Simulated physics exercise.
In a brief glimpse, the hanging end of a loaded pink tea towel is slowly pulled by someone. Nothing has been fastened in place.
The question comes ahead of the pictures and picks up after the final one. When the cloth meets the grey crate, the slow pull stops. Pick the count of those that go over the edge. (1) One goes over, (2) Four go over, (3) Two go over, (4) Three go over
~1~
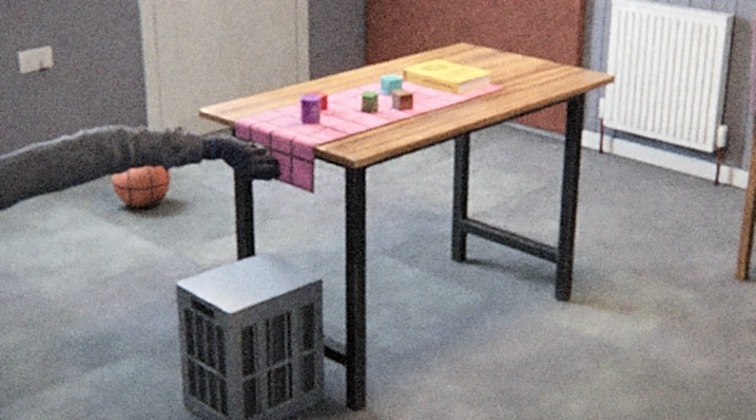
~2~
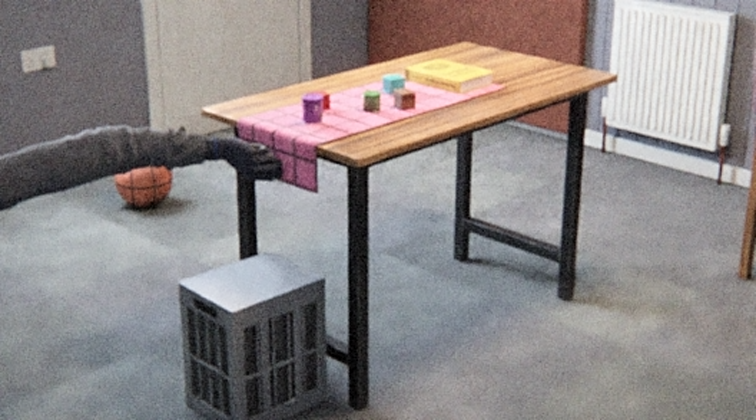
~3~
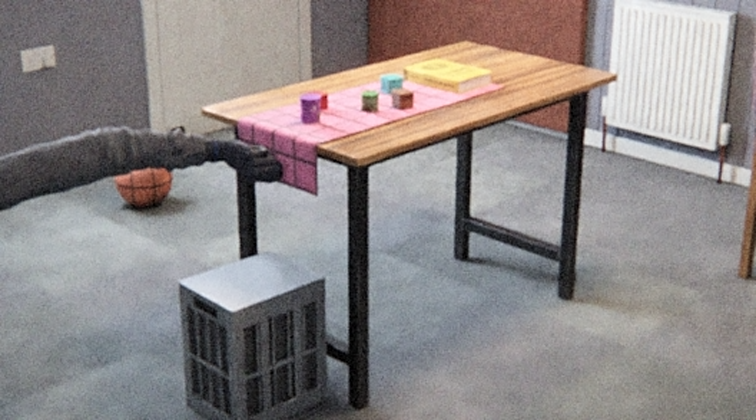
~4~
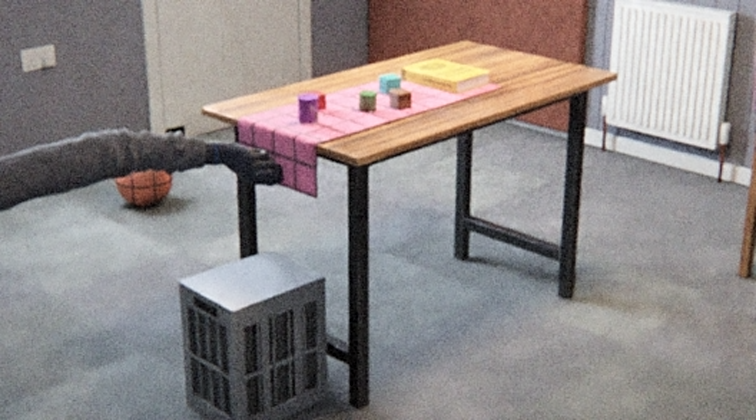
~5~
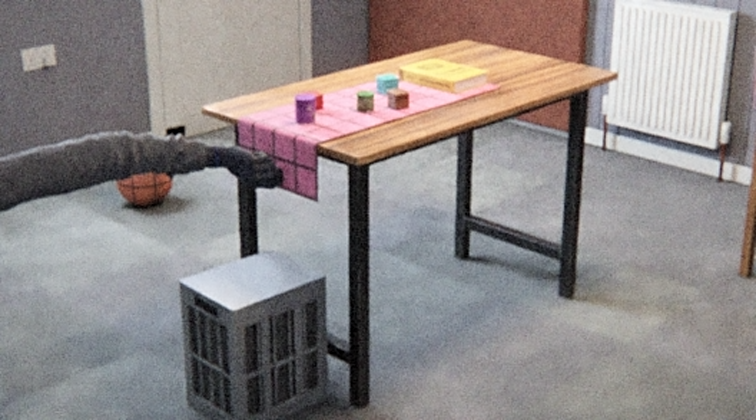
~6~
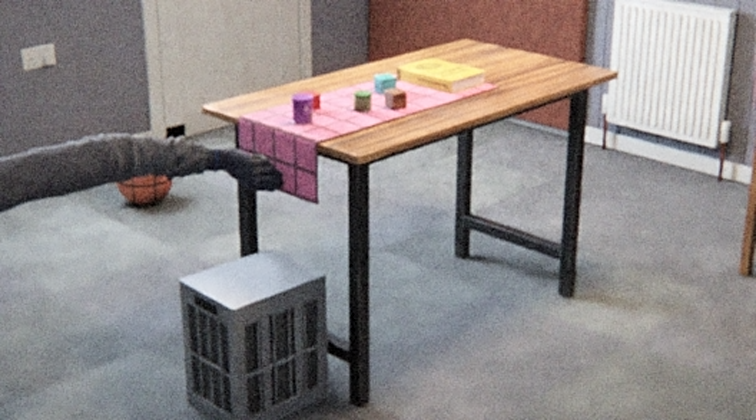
Two go over (3).
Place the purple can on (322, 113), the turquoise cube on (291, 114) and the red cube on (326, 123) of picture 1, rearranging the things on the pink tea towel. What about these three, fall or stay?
Result - purple can lost; turquoise cube lost; red cube lost.
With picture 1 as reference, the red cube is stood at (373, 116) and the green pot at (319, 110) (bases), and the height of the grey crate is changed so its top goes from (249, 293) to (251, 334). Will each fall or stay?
As for the red cube, it leaves the top; as for the green pot, it leaves the top.
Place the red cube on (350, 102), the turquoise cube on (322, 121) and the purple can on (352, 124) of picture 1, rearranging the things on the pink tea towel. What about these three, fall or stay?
In the end the red cube is still on top, the turquoise cube is no longer on top, and the purple can is no longer on top.
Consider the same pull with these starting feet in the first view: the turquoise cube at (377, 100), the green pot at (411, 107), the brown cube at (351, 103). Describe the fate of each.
The turquoise cube stays put, the green pot stays put, the brown cube stays put.
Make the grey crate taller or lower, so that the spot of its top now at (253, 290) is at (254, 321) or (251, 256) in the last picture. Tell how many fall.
First case 3, second 1.
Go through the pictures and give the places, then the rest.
In the first picture, hem (315, 194); purple can (310, 97); red cube (317, 94); green pot (370, 94); brown cube (403, 92); turquoise cube (392, 77); top of the crate (249, 293).
In the second picture, hem (319, 194); purple can (312, 97).
In the third picture, hem (317, 196); red cube (317, 93).
In the fourth picture, hem (318, 199); green pot (368, 93); top of the crate (252, 291).
In the fifth picture, hem (318, 202); brown cube (398, 91).
In the sixth picture, hem (319, 205); purple can (302, 97); red cube (309, 93); green pot (362, 93); brown cube (396, 91); turquoise cube (385, 76).
A little later, hem near (278, 221); all still up.
Next, hem on the crate; purple can and red cube gone.
When it is over, hem on the crate; purple can and red cube gone. It carries off two.
